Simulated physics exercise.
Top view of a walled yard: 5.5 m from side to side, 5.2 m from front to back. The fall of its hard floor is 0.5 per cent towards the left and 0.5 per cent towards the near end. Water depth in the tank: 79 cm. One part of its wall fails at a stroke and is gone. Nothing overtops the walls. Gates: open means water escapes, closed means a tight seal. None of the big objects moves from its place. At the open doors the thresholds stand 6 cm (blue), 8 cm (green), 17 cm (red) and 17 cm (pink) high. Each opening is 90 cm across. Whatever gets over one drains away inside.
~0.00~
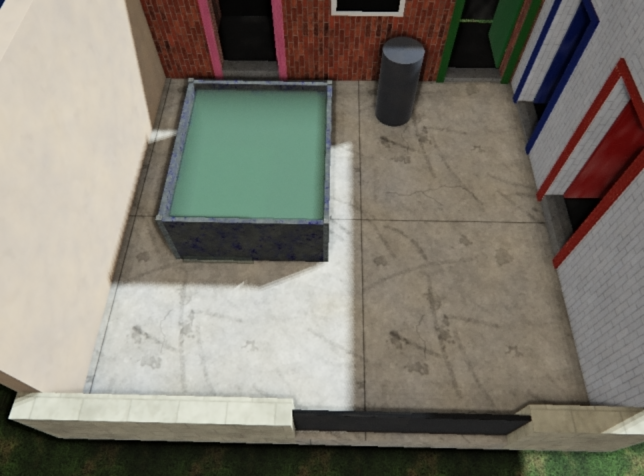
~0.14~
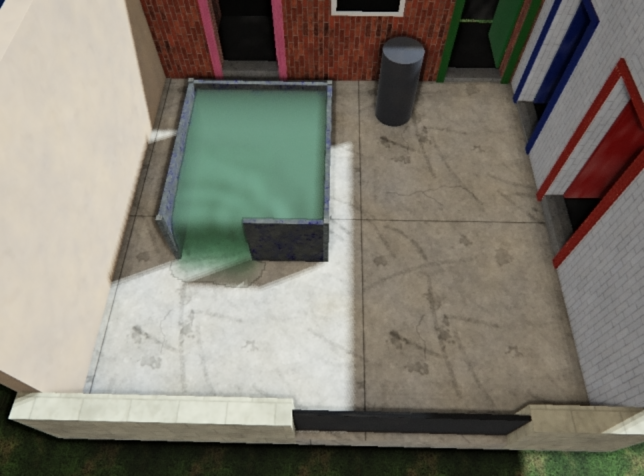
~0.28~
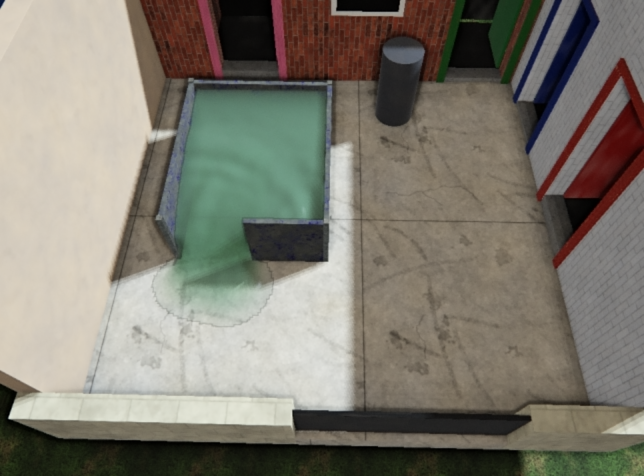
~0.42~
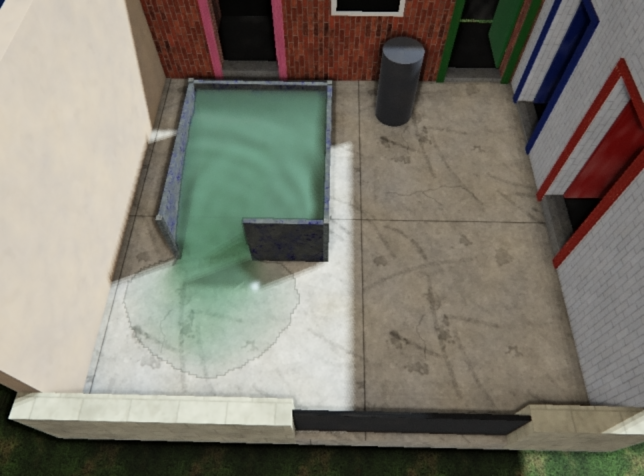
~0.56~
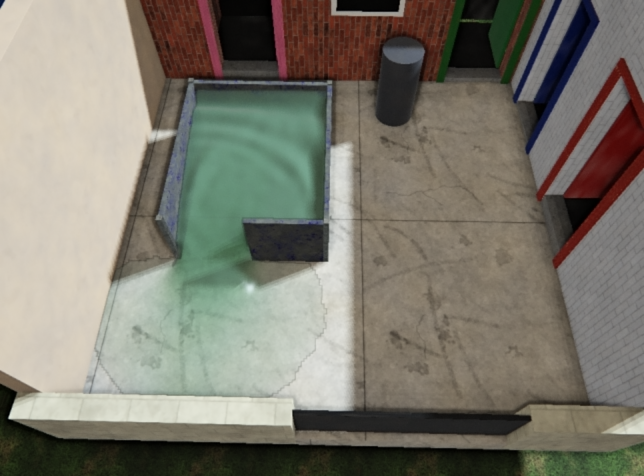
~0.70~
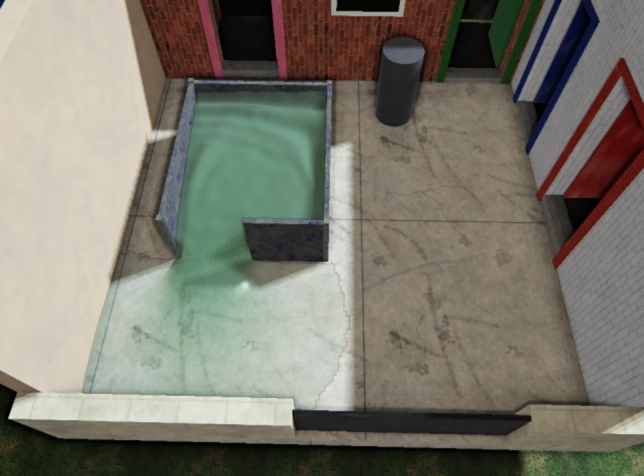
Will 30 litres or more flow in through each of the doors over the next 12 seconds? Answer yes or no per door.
Blue door: Yes, green door: Yes, red door: No, pink door: No.
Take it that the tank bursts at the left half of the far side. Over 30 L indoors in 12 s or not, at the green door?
Green: Falls short.
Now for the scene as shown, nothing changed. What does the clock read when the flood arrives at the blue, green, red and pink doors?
Doors: Blue 3.8 s / green 4.5 s / red 3.0 s / pink 3.8 s.
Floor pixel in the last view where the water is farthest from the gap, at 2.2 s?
I'd put it close to (586, 421).
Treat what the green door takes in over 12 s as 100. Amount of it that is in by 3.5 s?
Some 0 per cent by then.
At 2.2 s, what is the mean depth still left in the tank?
Around 44 cm on average.
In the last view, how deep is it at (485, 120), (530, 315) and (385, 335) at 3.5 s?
First spot near 0 cm, second near 15 cm, third near 8 cm.
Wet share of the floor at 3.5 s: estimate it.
65 %.
After 1.4 s water covers 20 % of the floor and is deepest (58 cm) near (79, 409); blue door not reached, green door not reached, red door not reached, pink door not reached.
After 2.2 s water covers 35 % of the floor and is deepest (43 cm) near (179, 412); blue door not reached, green door not reached, red door not reached, pink door not reached.
After 3.5 s water covers 65 % of the floor and is deepest (31 cm) near (79, 409); blue door not reached, green door not reached, red door 15 cm at the sill, 0 L in, pink door not reached.
After 7.0 s water covers 95 % of the floor and is deepest (18 cm) near (79, 409); blue door 6 cm at the sill, 0 L in, green door 17 cm at the sill, 84 L in, red door 10 cm at the sill, 0 L in, pink door 10 cm at the sill, 0 L in.
After 12.0 s water covers 100 % of the floor and is deepest (16 cm) near (166, 82); blue door 10 cm at the sill, 92 L in, green door 10 cm at the sill, 178 L in, red door 10 cm at the sill, 0 L in, pink door 13 cm at the sill, 0 L in.
